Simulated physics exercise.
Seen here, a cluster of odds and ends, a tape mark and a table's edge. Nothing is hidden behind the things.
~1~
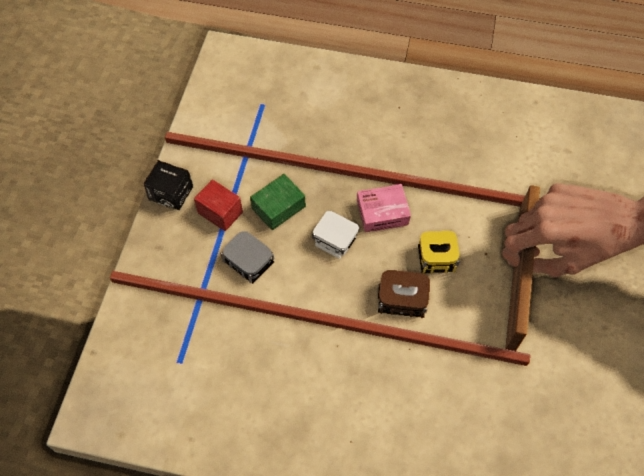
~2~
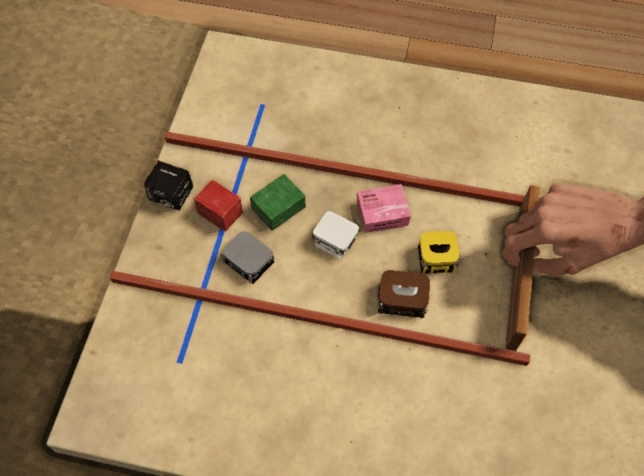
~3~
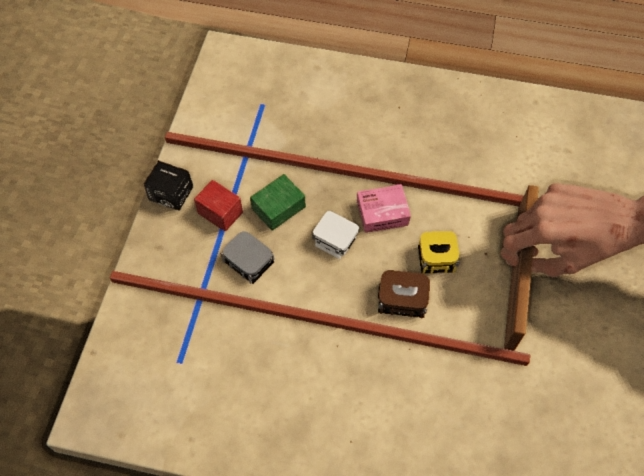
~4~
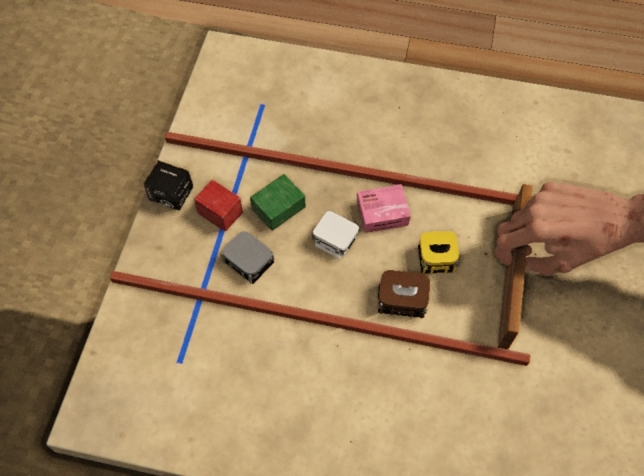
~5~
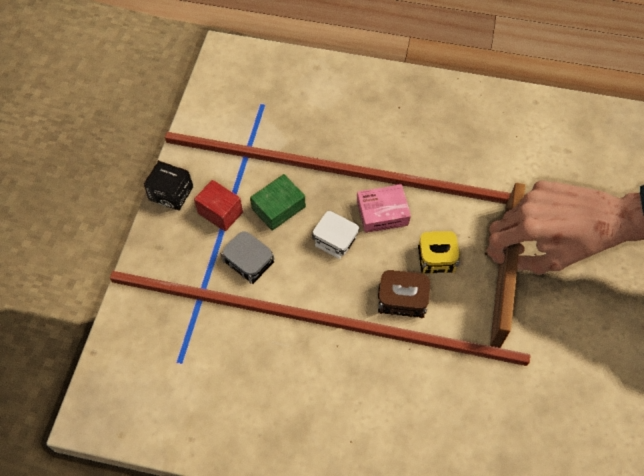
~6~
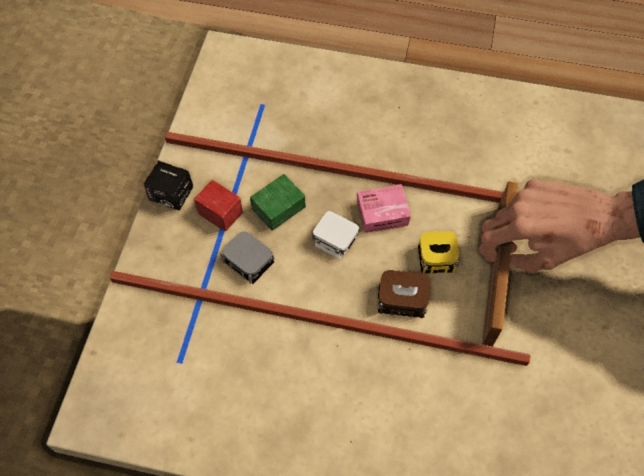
The clip opens on colored boxes and blocks lying between two reddish rails on a pale tabletop, crossed by blue tape near its left edge. A hand holding an upright board at the right stays nearly still, then slides it slightly left, while the objects remain in place.
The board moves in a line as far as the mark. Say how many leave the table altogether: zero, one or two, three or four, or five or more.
The number that fall off is one or two.
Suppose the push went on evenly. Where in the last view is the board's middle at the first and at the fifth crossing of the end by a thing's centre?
At (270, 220) for the first, at (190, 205) for the fifth.
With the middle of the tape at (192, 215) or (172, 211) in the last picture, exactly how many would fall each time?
The counts: 4 and 5.
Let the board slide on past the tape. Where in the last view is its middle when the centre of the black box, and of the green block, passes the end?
About (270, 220), and (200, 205) for the other.
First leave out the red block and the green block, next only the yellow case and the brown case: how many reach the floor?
First 0, then 1.
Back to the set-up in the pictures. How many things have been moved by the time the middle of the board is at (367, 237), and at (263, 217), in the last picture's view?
First 4, then 8.
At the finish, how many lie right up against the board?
That makes 3.
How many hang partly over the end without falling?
The number is 2.
Soon after, none off yet; black box at rest near (169, 186); red block at rest near (219, 206); grey case at rest near (248, 257).
At rest, the number that fall off is one or two; fallen, black box.
